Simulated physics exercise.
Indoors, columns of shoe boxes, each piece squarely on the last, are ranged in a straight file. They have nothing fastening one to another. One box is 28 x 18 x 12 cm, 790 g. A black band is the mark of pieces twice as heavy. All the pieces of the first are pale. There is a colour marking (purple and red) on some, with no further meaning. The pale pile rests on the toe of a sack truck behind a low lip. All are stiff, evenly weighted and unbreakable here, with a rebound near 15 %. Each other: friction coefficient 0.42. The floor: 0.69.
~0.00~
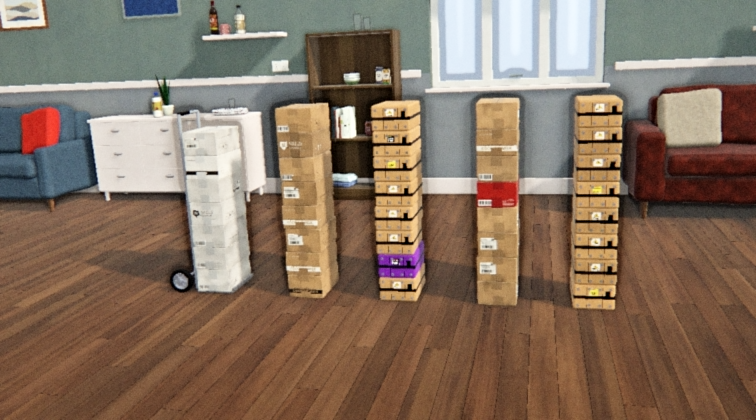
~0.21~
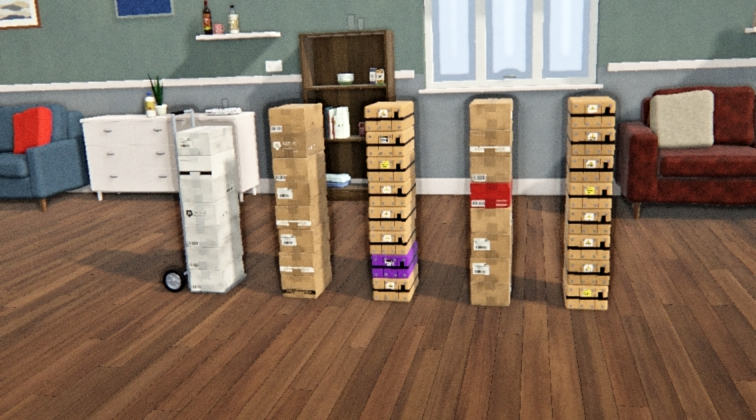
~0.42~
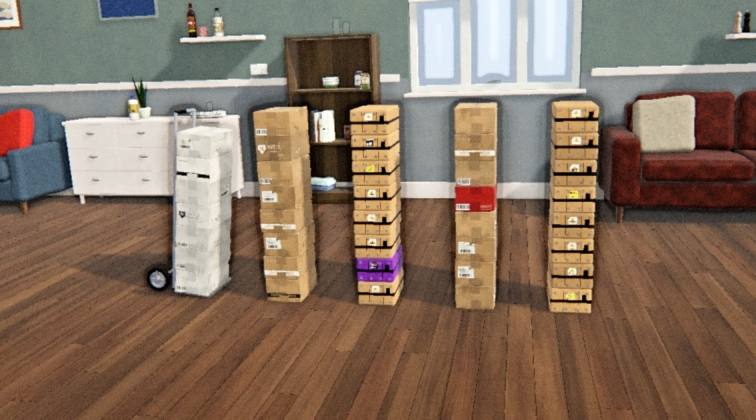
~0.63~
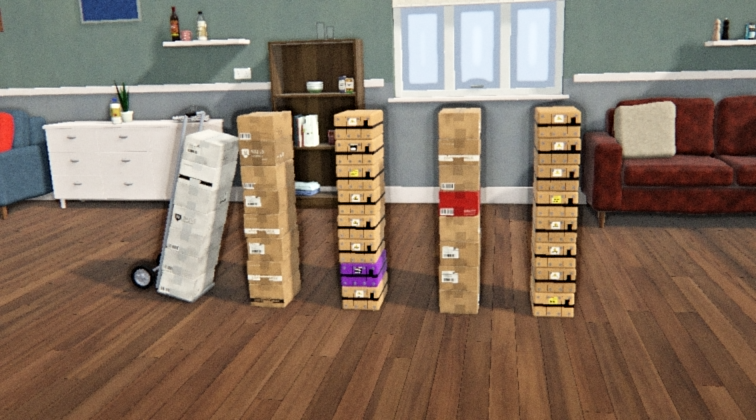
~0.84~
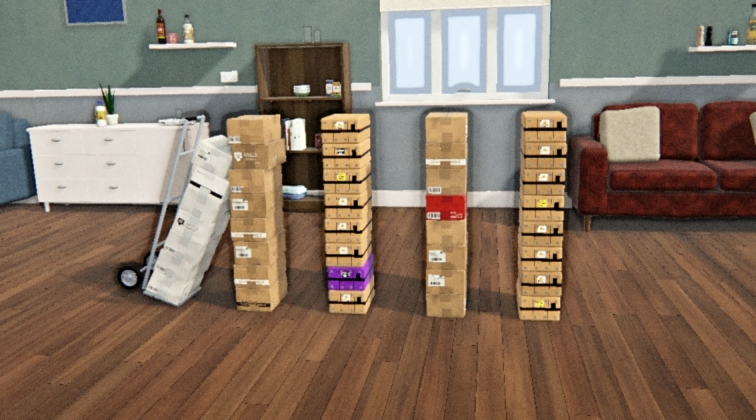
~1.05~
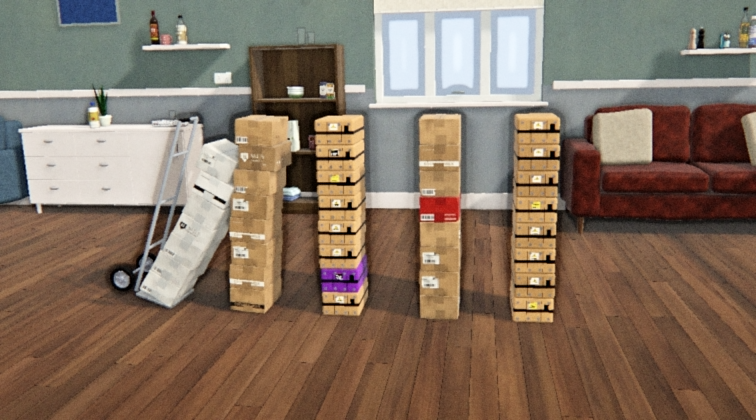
At first, five tall columns of boxes stand upright in a row in a living room, the pale one at the left on a hand truck. The hand truck tilts to the right, and the pale column leans with it, further than the frame, until its top presses against the neighbouring brown column, whose upper boxes shift slightly.
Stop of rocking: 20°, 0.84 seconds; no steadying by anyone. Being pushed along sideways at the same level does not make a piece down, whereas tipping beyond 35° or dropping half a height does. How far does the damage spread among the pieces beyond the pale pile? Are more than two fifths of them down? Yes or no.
Yes.
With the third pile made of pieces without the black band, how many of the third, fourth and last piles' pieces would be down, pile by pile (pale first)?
Down by pile: Third 8, fourth 8, last 8.
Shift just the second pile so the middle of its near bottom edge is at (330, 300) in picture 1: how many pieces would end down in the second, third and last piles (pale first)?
Second 4, third 5, last 8 down.
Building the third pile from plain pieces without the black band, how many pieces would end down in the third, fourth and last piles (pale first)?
Third 8, fourth 8, last 8.
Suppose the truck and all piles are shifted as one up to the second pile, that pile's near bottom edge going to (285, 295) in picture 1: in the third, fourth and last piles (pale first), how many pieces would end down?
After that shift, the third pile would have 8 down, the fourth 8 and the last 8.
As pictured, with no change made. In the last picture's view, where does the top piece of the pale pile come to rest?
Resting point in the last picture: Around (311, 233).
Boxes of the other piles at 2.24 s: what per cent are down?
25 per cent.
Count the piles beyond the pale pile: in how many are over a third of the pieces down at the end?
The total is 4.
After 1.54 s, 7 of the pale pile down; none of the 32 other boxes down, 11 disturbed.
After 2.24 s, 7 of the pale pile down; 8 of the 32 other boxes down; purple box leaning 28°; red box leaning 6°.
After 2.66 s, 7 of the pale pile down; 21 of the 32 other boxes down; purple box leaning 50°, 7 cm lower; red box leaning 18°, 6 cm lower.
After 3.14 s, 7 of the pale pile down; 32 of the 32 other boxes down; red box leaning 67°, 24 cm lower; purple box leaning 50°, 7 cm lower.
At rest (4.0 s), 7 of the pale pile down; 32 of the 32 other boxes down; red box on its side; purple box leaning 50°, 7 cm lower. That is 100 per cent. As the last picture would show them, middles, red box near (623, 265), purple box near (392, 287).
